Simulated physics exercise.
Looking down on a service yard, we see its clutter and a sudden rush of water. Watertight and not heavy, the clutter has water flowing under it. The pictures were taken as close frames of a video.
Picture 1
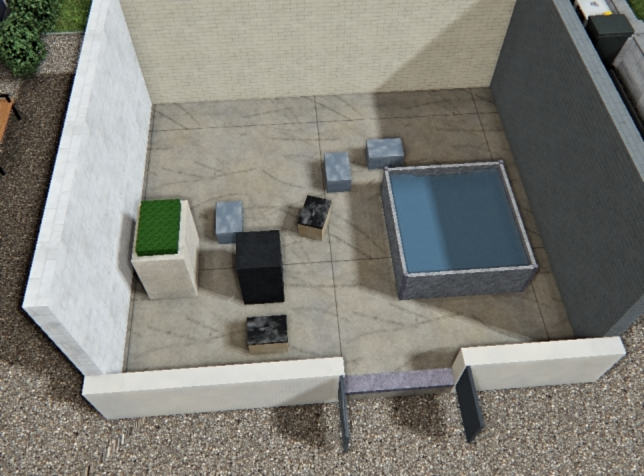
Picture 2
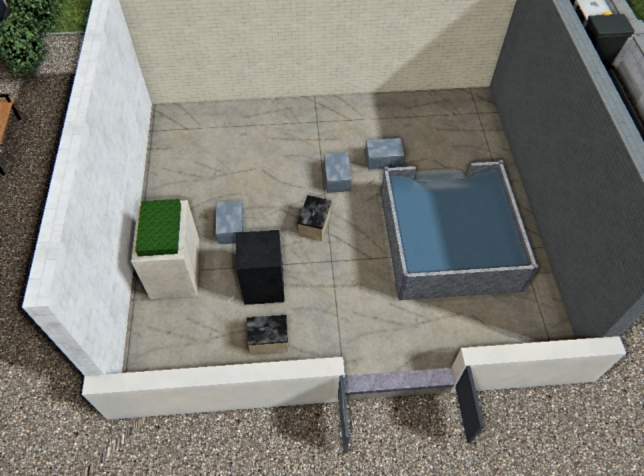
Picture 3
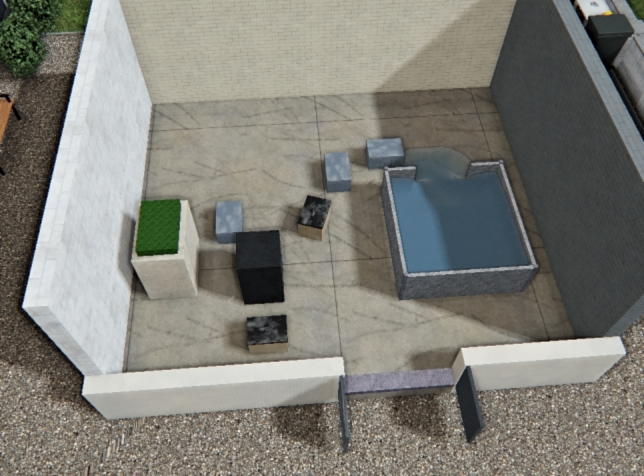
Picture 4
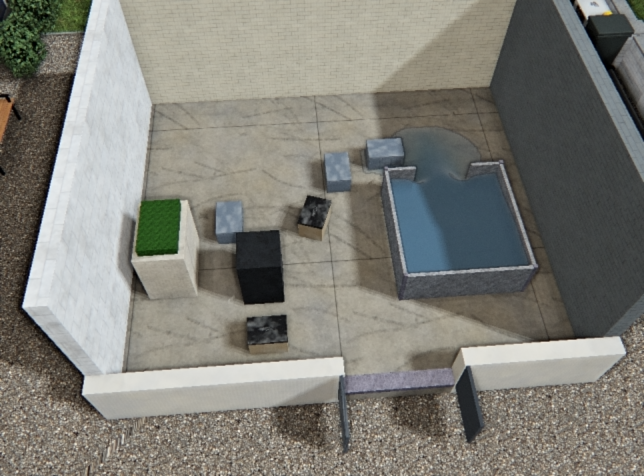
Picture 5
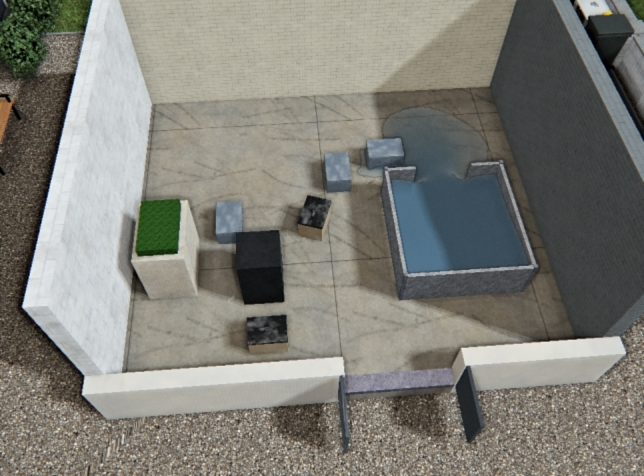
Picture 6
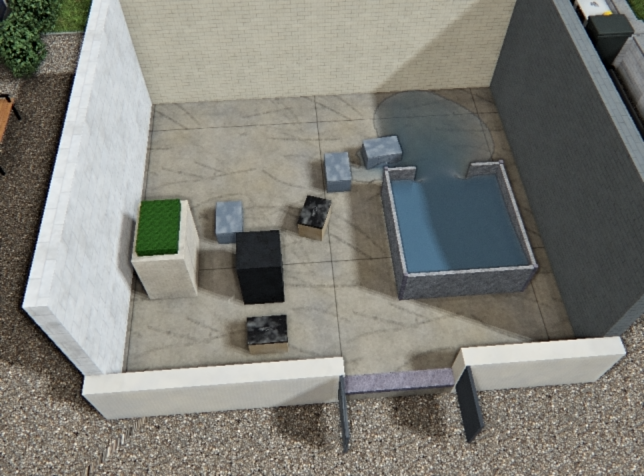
Water pours from a gap in the tank's back wall and spreads, slightly shifting a grey block.
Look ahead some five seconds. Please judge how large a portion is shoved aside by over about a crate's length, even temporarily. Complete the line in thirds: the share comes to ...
The share comes to less than a third.
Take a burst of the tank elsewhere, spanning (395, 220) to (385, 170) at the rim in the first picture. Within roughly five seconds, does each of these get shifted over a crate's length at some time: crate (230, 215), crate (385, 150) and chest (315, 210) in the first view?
In turn: Cleared that distance, stayed short, cleared that distance.
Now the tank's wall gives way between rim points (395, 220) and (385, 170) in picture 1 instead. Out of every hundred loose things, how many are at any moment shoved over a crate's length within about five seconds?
I'd say near 60 %.
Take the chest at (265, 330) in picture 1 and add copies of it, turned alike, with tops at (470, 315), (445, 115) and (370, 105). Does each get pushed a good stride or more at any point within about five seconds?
Here's the rundown: Never gets far, sent far off, and finally sent far off.
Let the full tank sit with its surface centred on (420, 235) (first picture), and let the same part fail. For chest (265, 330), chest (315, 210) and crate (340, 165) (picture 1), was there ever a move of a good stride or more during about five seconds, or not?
Taking them in turn: Kept near its start; kept near its start; kept near its start.
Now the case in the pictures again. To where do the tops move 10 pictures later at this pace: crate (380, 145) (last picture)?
Estimated top position: Approximately (318, 130).
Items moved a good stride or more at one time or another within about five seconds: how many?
Exactly 1.
A moment on, 0 of 5 are well off their spots; 0 afloat.
Next, 1 of 5 are well off their spots; 0 afloat.
Later, 1 of 5 are well off their spots; 0 afloat.
In the end, 1 of 5 are well off their spots, and 1 have been at some point; 0 afloat.
